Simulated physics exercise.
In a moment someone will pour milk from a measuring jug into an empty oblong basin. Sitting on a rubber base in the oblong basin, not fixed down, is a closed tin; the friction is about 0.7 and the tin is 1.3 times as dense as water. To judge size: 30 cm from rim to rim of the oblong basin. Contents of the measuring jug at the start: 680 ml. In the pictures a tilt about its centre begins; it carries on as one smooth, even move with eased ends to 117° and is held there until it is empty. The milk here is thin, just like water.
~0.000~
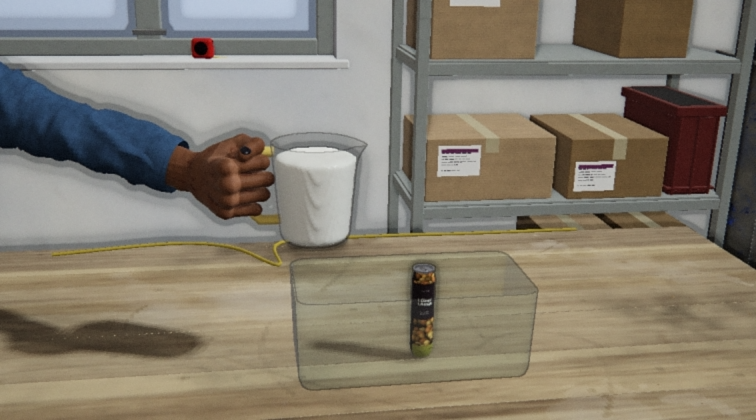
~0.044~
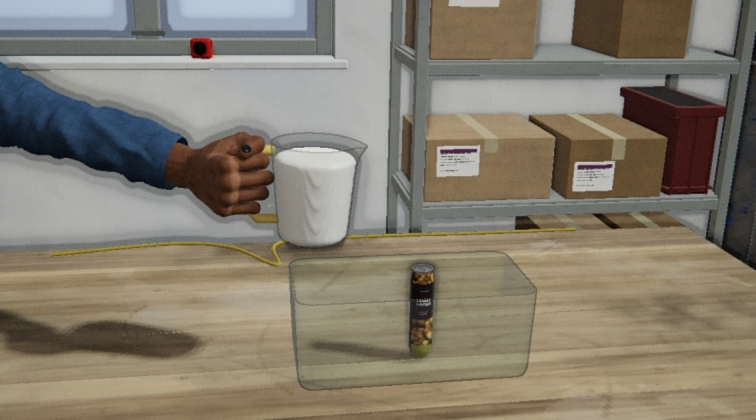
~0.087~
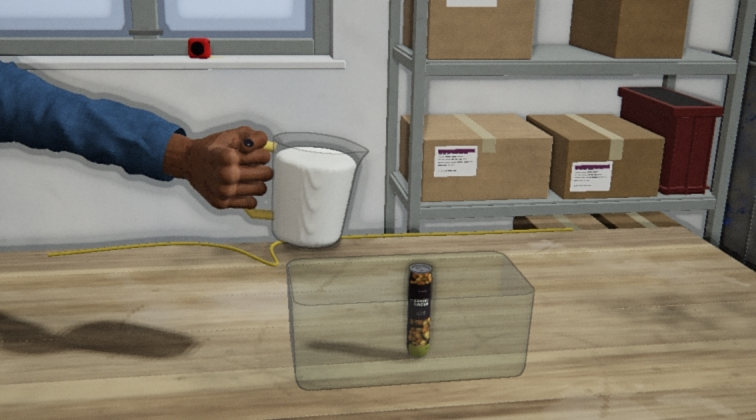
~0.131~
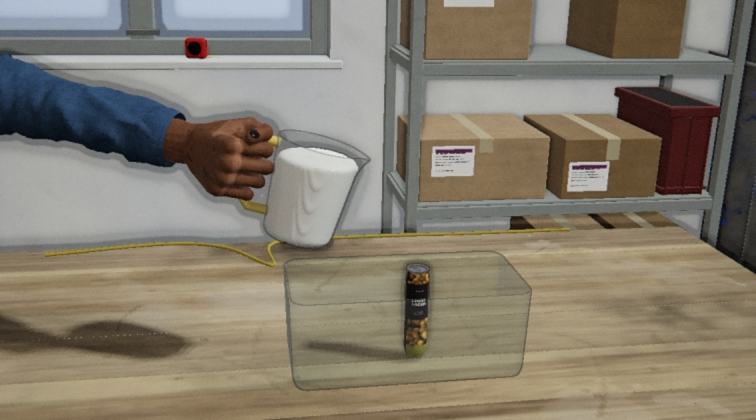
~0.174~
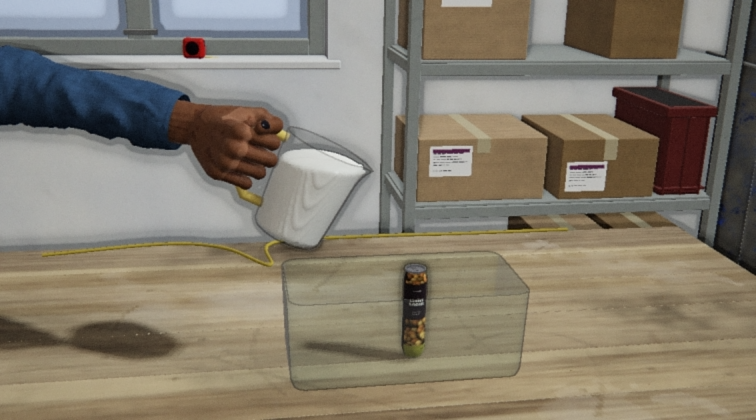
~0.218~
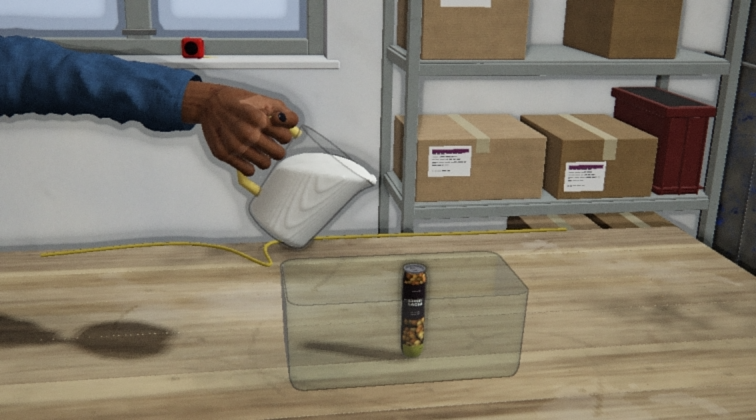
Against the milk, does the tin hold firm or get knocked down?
It holds firm.
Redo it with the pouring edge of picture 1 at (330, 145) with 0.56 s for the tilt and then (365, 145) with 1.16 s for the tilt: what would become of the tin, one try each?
First it stays on its base; then it tips over.
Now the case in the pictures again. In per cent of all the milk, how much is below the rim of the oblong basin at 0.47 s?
Roughly 34 per cent.
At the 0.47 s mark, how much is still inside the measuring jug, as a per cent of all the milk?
Fraction remaining: Approx. 44 per cent.
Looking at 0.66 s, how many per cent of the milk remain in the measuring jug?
About 5 per cent.
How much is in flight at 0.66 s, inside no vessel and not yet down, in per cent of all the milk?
I'd say some 6 per cent is in the air.
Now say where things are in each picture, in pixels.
The first frame shows tilt 0°; pouring edge (367, 143); surface from (275, 157) to (356, 155); the oblong basin's rim runs from (293, 282) to (522, 272); the tin's top is at (424, 272).
The second frame shows tilt 2°; pouring edge (367, 145); surface from (274, 156) to (355, 156).
The third frame shows tilt 7°; pouring edge (369, 149); surface from (275, 154) to (356, 158).
The fourth frame shows tilt 15°; pouring edge (371, 158); surface from (276, 156) to (357, 161).
The fifth frame shows tilt 26°; pouring edge (374, 169); surface from (274, 169) to (364, 165).
The sixth frame shows tilt 39°; pouring edge (375, 184); surface from (266, 181) to (370, 174); 1 per cent is over the edge.
By 0.47 s the tilt is 110° and 44 per cent is still to pour; the tin stands where it began.
By 0.66 s the tilt is 117° and 5 per cent is still to pour; the tin leans 5°.
By 0.85 s the tilt is 117° and 0 per cent is still to pour; the tin stands 1 cm from where it began.
By 1.06 s the tilt is 117° and 0 per cent is still to pour; the tin stands where it began.
At rest the tin stands where it began.
